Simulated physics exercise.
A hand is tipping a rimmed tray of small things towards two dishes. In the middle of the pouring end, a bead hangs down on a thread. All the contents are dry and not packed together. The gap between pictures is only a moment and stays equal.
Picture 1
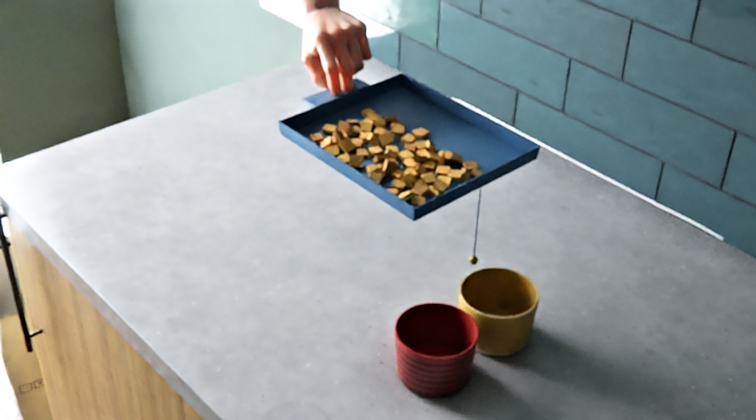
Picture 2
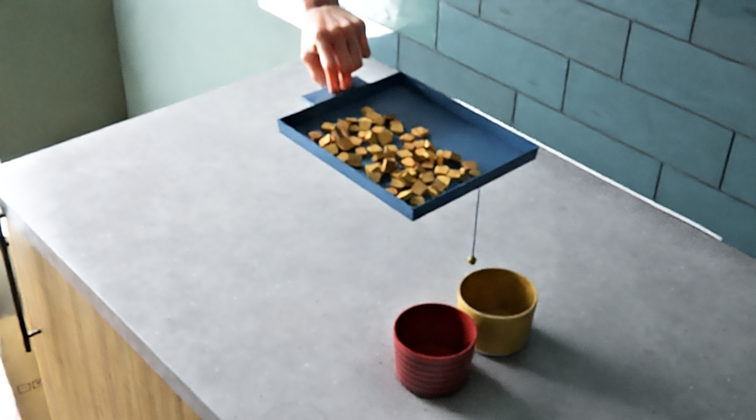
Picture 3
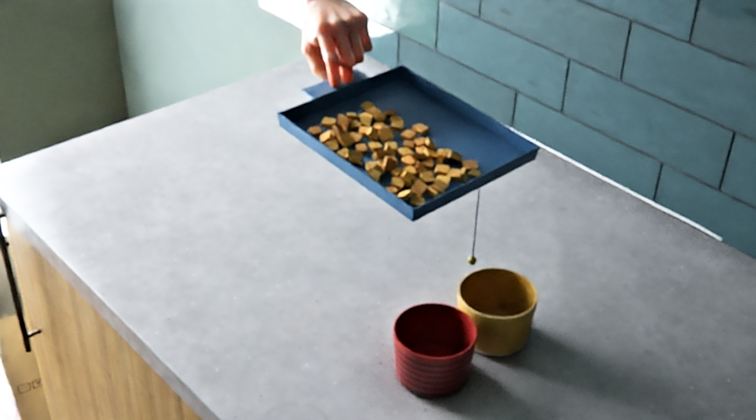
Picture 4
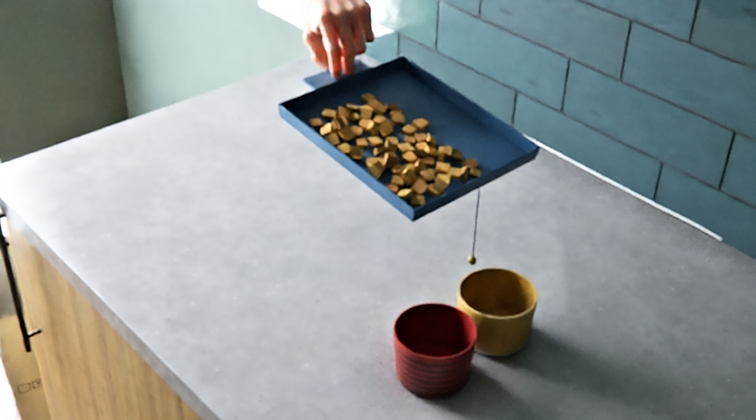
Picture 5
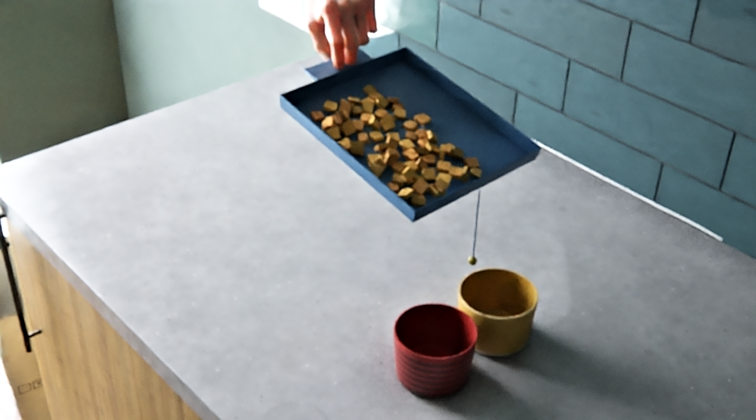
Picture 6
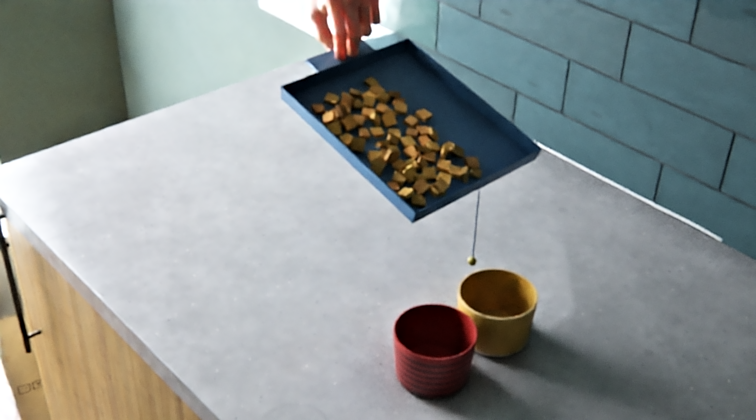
A hand raises the back of a blue rimmed tray little by little, tilting it forward above a red dish and a yellow dish on a gray counter, while the brown pieces stay clustered and a bead hangs on a thread.
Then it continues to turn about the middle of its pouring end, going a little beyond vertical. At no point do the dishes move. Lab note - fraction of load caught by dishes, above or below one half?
Above one half.
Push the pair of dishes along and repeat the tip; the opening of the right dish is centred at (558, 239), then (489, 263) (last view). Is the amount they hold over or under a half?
With the first shift the pair saves less than a half; with the second, less than a half.
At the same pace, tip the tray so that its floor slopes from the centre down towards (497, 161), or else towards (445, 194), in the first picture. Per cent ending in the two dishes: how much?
About 10 % and 70 %.
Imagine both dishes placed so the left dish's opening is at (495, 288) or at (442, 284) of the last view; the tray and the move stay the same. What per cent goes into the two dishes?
Roughly 50 per cent, and 10 per cent.
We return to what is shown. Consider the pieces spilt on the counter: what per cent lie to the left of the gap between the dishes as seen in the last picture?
About 20 percent.
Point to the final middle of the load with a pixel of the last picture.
Once it all stops, the middle lies near (488, 336).
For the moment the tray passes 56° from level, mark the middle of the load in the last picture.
I'd put it at about (439, 156).
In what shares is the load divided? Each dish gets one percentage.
Left dish 30 per cent; right dish 50 per cent.
Shortly afterwards, tray tipped steeply; the whole lot on the tray.
Next, tray tipped right over; the bulk on the tray; a little in the left dish; a little in the right dish; a little outside both; a little in the air.
Some moments later, tray tipped past a quarter turn; near a quarter in the left dish; near half in the right dish; near a quarter outside both; only a few in the air.
In the end, tray tipped past a quarter turn; near a quarter in the left dish; near half in the right dish; near a quarter outside both; only a few in the air.
